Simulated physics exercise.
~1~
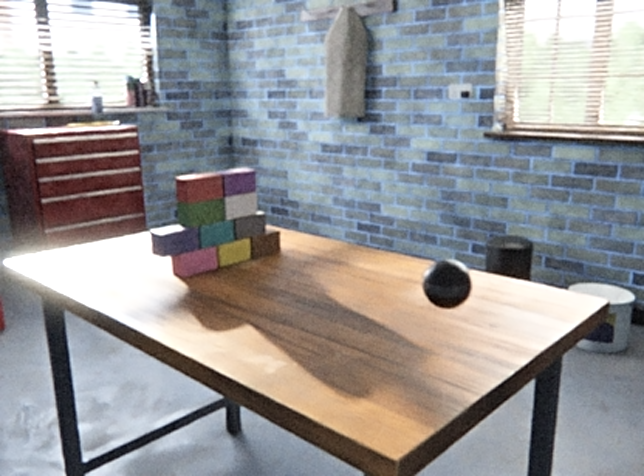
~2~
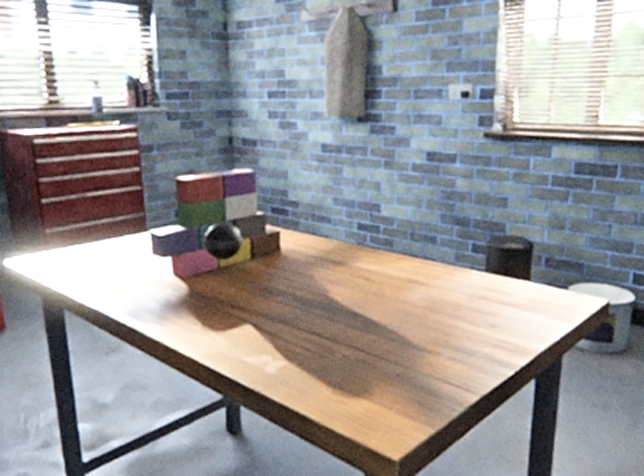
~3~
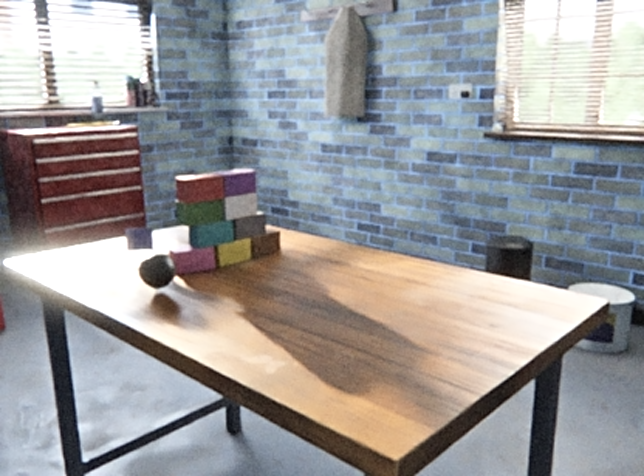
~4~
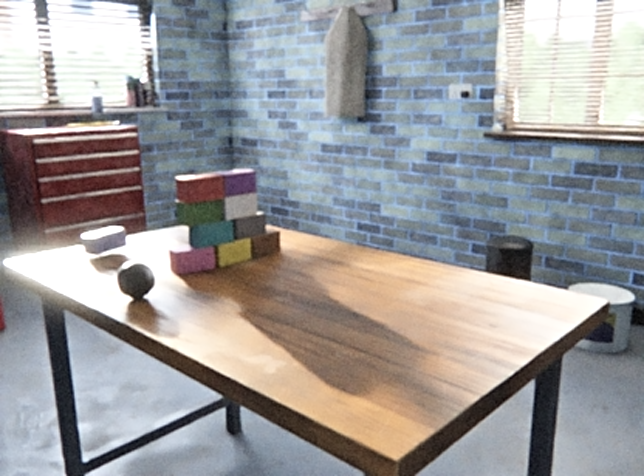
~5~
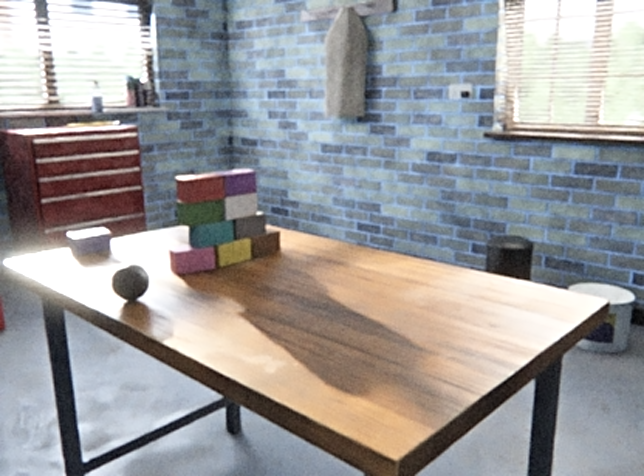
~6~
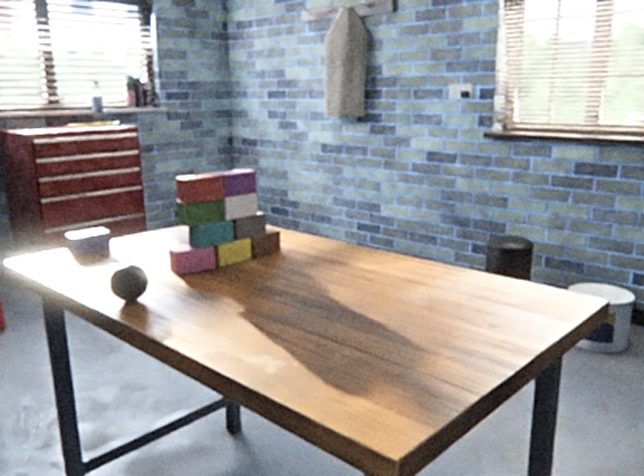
A black ball flies in from the right over a wooden table, heading for a small stack of coloured blocks near its far left side. The fixed view looks down across the tabletop in a room with blue brick walls, bright windows and a red drawer cabinet at left. The ball reaches the front of the stack and knocks the blue block off its left end. The block slides and turns leftward while the ball moves left and toward the viewer. Both come to rest on the table, the blue block on its side near the left edge, and the other blocks still stacked.
